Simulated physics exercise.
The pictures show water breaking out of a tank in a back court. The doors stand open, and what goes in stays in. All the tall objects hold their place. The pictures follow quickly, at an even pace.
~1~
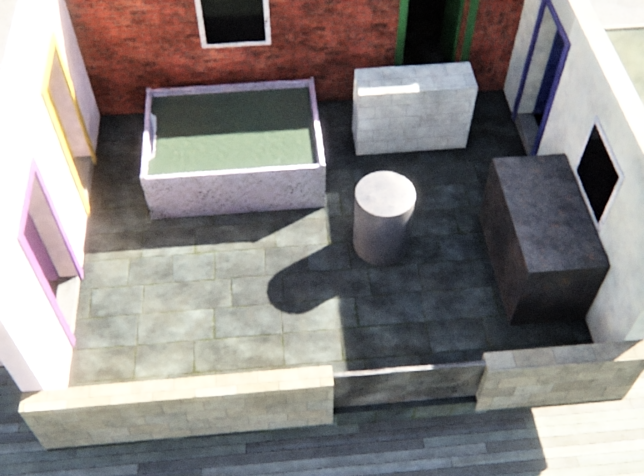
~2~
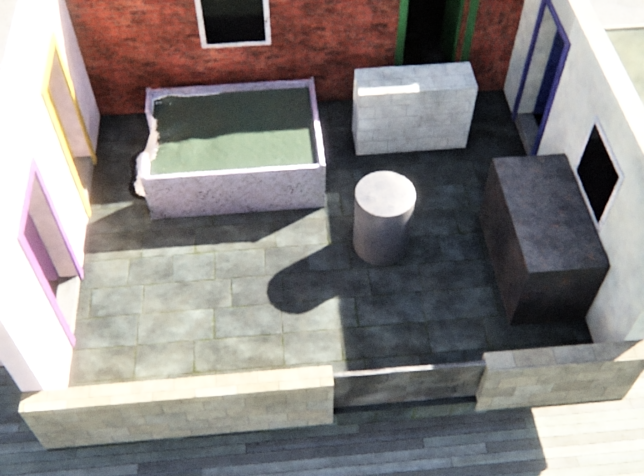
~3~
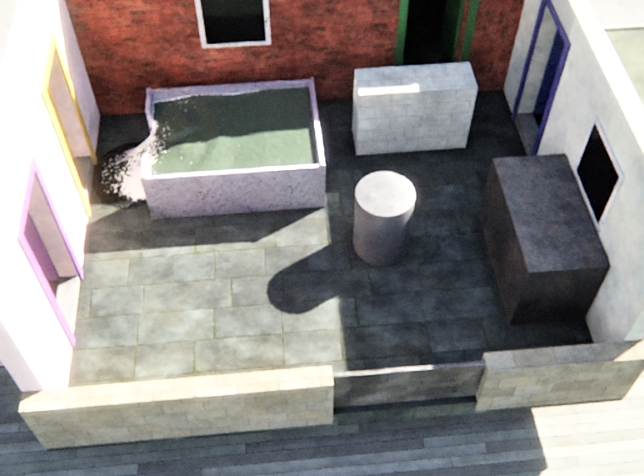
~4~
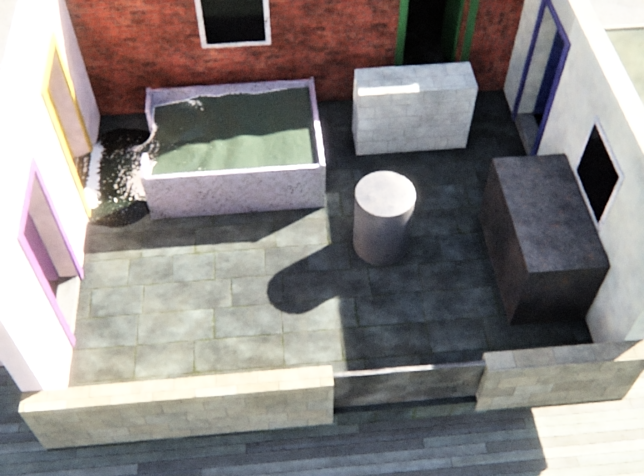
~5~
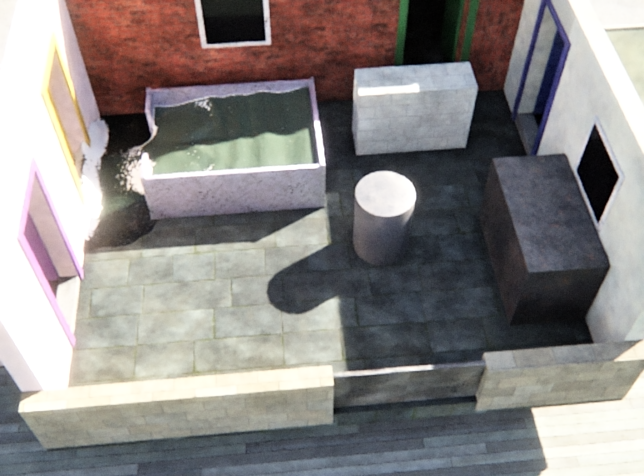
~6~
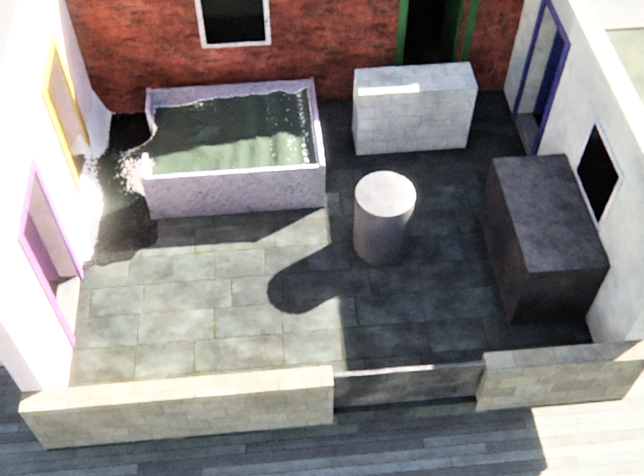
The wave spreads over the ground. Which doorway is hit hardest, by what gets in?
The yellow door.
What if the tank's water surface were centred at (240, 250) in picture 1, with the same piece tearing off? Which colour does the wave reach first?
It is the one in purple.
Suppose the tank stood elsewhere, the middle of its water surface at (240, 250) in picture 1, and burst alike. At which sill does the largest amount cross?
Most goes in at the purple door.
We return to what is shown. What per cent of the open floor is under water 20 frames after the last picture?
Close to 50 %.
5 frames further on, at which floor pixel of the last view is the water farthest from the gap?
Around (66, 404).
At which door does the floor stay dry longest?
I say the one in blue.
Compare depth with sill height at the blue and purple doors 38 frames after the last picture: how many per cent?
Roughly 70 per cent, then 40 per cent.
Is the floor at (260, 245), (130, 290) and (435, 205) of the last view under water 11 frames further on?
In that order: Clear, wet, free of water.
A moment on, water covers 20 % of the floor; green door not reached, yellow door a lot in, purple door wet at the sill, nothing in, blue door not reached.
Next, water covers 30 % of the floor; green door not reached, yellow door a lot in, purple door wet at the sill, nothing in, blue door not reached.
Then, water covers 50 % of the floor; green door wet at the sill, nothing in, yellow door a lot in, purple door wet at the sill, nothing in, blue door wet at the sill, nothing in.
Later, water covers 85 % of the floor; green door wet at the sill, nothing in, yellow door a lot in, purple door wet at the sill, nothing in, blue door wet at the sill, nothing in.
In the end, water covers 95 % of the floor; green door wet at the sill, nothing in, yellow door a lot in, purple door wet at the sill, nothing in, blue door wet at the sill, nothing in; the yellow door has let in the most.
